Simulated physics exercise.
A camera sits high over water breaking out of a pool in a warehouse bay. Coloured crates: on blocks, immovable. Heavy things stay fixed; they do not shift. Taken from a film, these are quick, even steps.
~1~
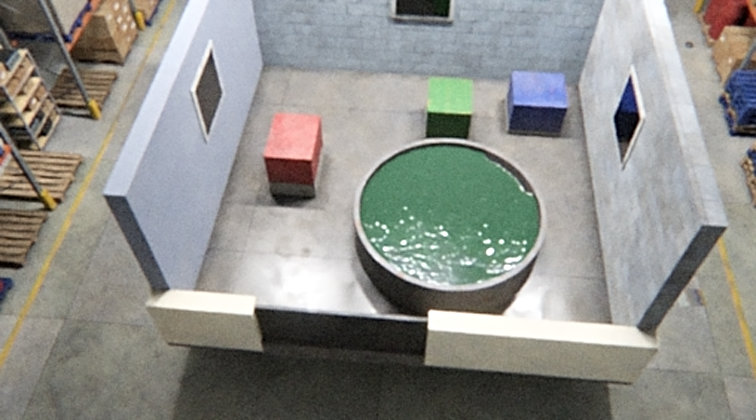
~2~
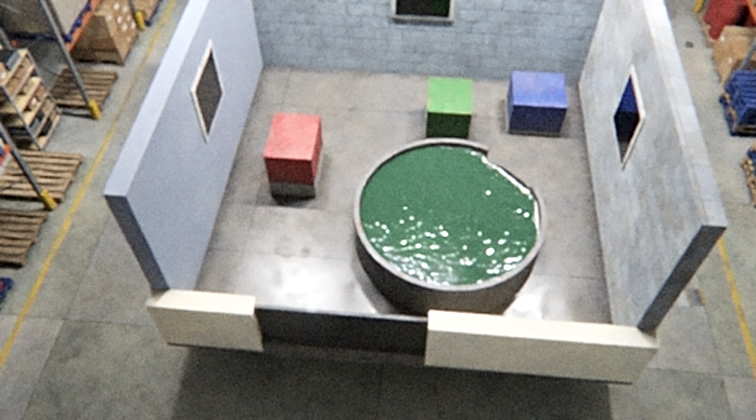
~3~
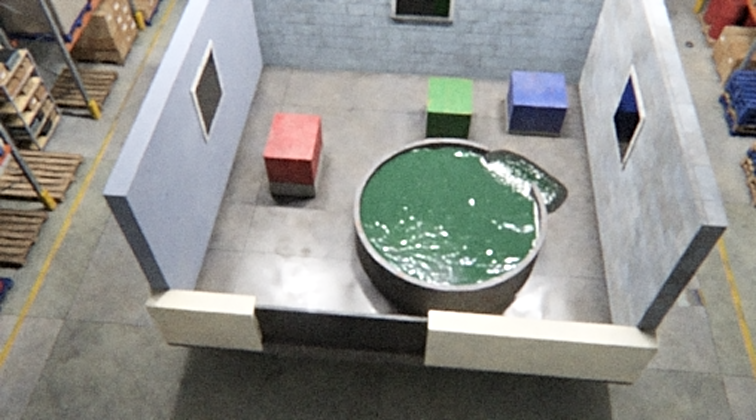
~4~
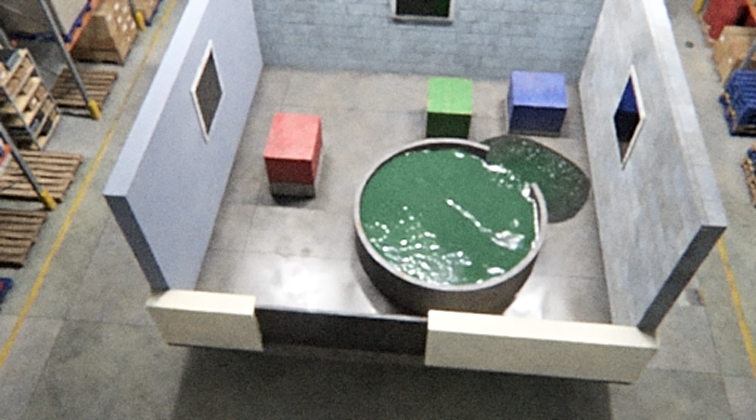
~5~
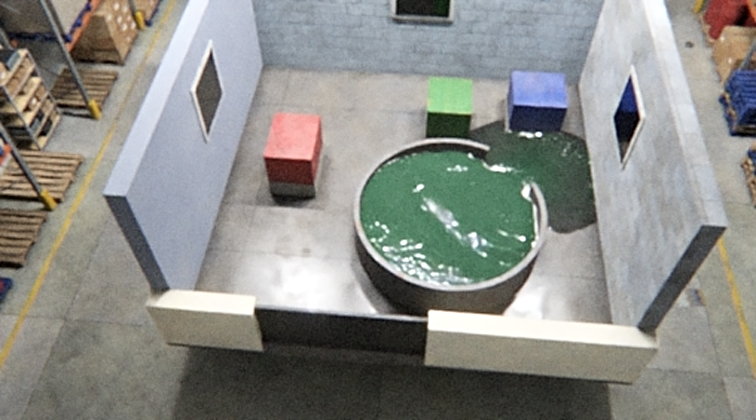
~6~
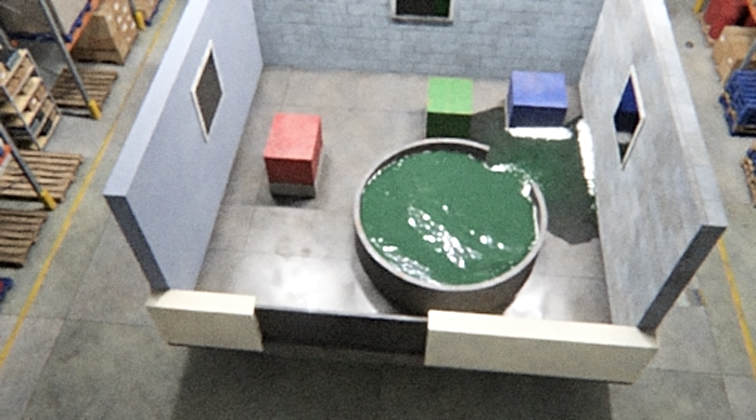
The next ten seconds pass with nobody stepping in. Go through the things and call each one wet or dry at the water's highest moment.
Called one by one: The blue crate is wet; the red crate is dry; the green crate is wet.
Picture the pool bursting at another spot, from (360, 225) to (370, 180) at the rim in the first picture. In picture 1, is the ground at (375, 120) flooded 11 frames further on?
My call for that point is drenched.
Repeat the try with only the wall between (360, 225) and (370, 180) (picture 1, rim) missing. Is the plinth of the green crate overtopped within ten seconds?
As it turns out, the green one stays unwetted.
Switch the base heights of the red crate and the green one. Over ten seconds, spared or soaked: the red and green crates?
My reading: The red crate keeps dry; the green crate is safe.
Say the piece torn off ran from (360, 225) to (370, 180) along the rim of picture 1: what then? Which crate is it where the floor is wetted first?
Answer: The red crate.
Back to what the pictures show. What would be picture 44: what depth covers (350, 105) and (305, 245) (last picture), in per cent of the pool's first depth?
Respectively about 6 and 4 per cent.
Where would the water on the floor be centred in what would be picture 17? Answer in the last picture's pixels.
The water's centre sits above (477, 204).
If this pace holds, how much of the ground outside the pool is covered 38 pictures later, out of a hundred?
My estimate is roughly 95 percent.
A moment on, water covers 20 % of the floor; the blue crate water round its plinth, the red crate not reached, the green crate water round its plinth.
Next, water covers 30 % of the floor; the blue crate water round its plinth, the red crate not reached, the green crate water round its plinth.
Then, water covers 55 % of the floor; the blue crate water round its plinth, the red crate not reached, the green crate water round its plinth.
Later, water covers 95 % of the floor; the blue crate water round its plinth, the red crate water round its plinth, the green crate water round its plinth.
In the end, water covers 100 % of the floor; the blue crate was topped, the red crate stayed above the water, the green crate was topped.
